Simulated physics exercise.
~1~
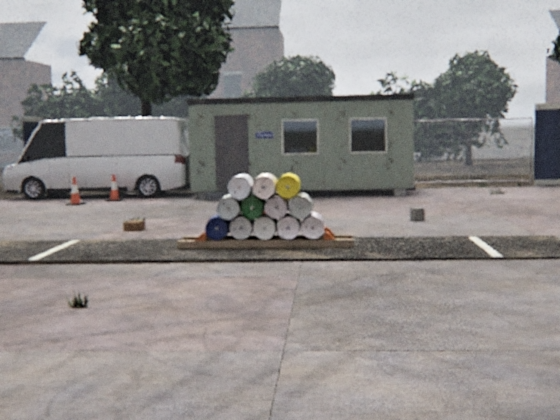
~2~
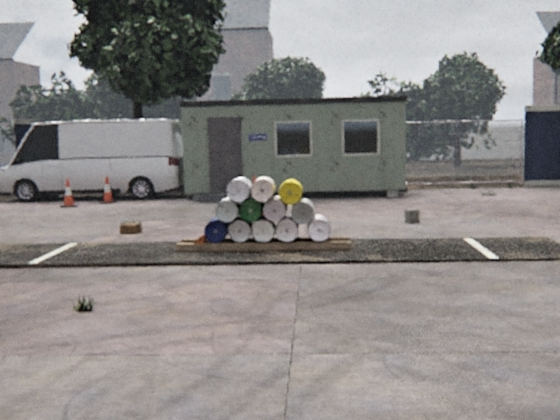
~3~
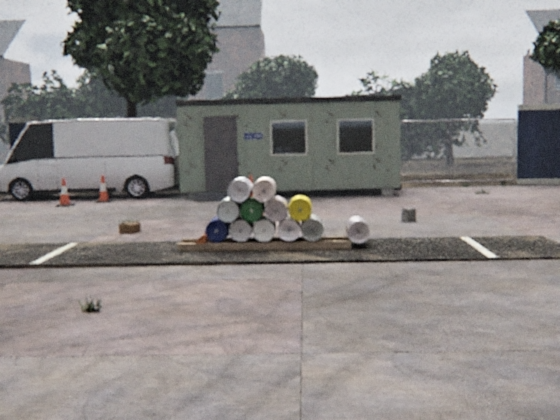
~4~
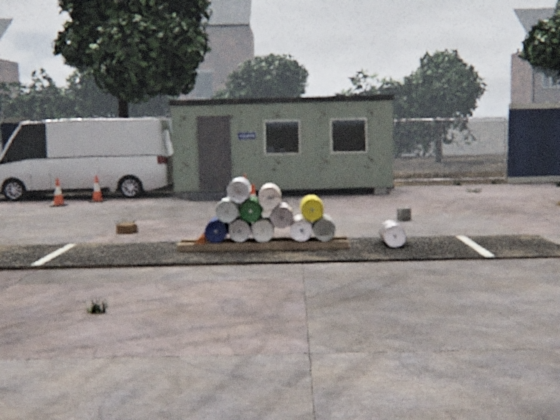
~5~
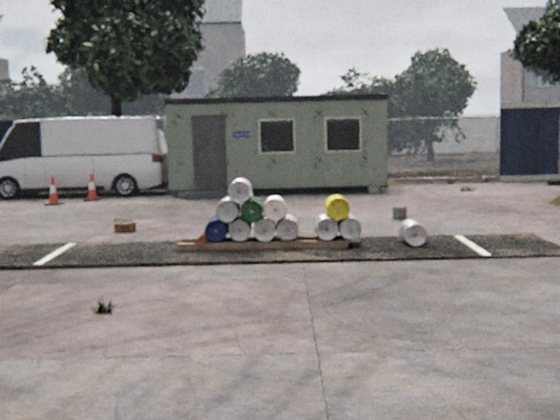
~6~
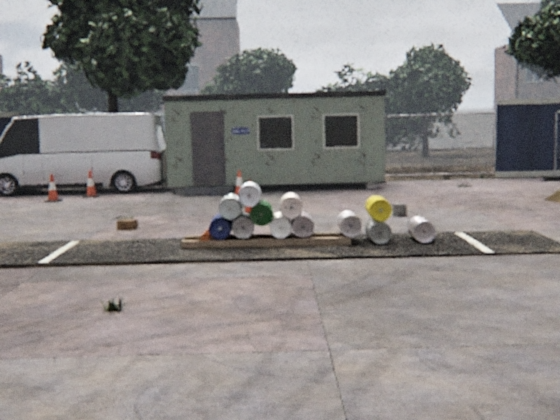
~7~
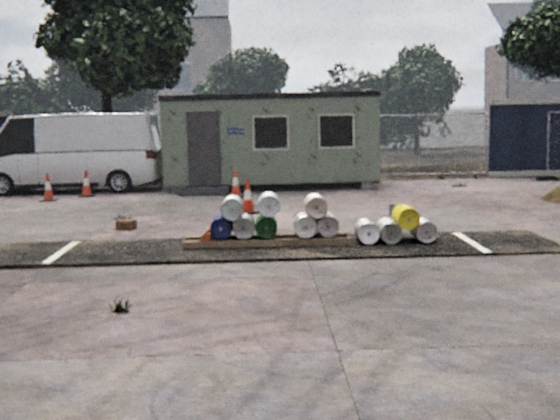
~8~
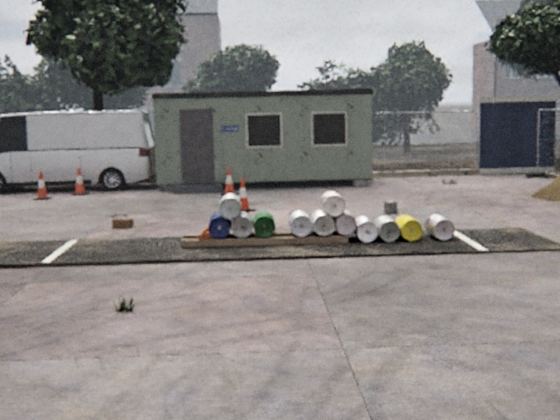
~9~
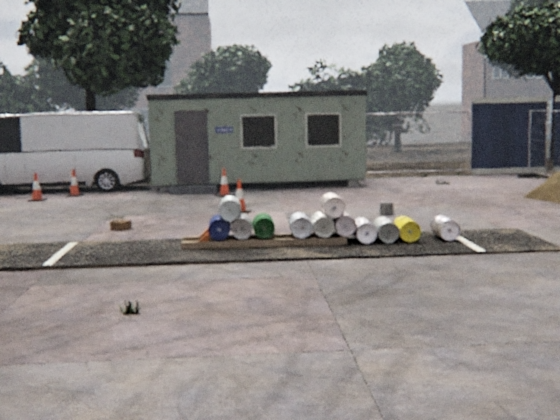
In this clip, a pyramid of kegs on timber bearers in a paved yard collapses to the right, the yellow one riding along before dropping onto the gravel inside the right line, while the blue stays put and the green settles beside it on the bearers.
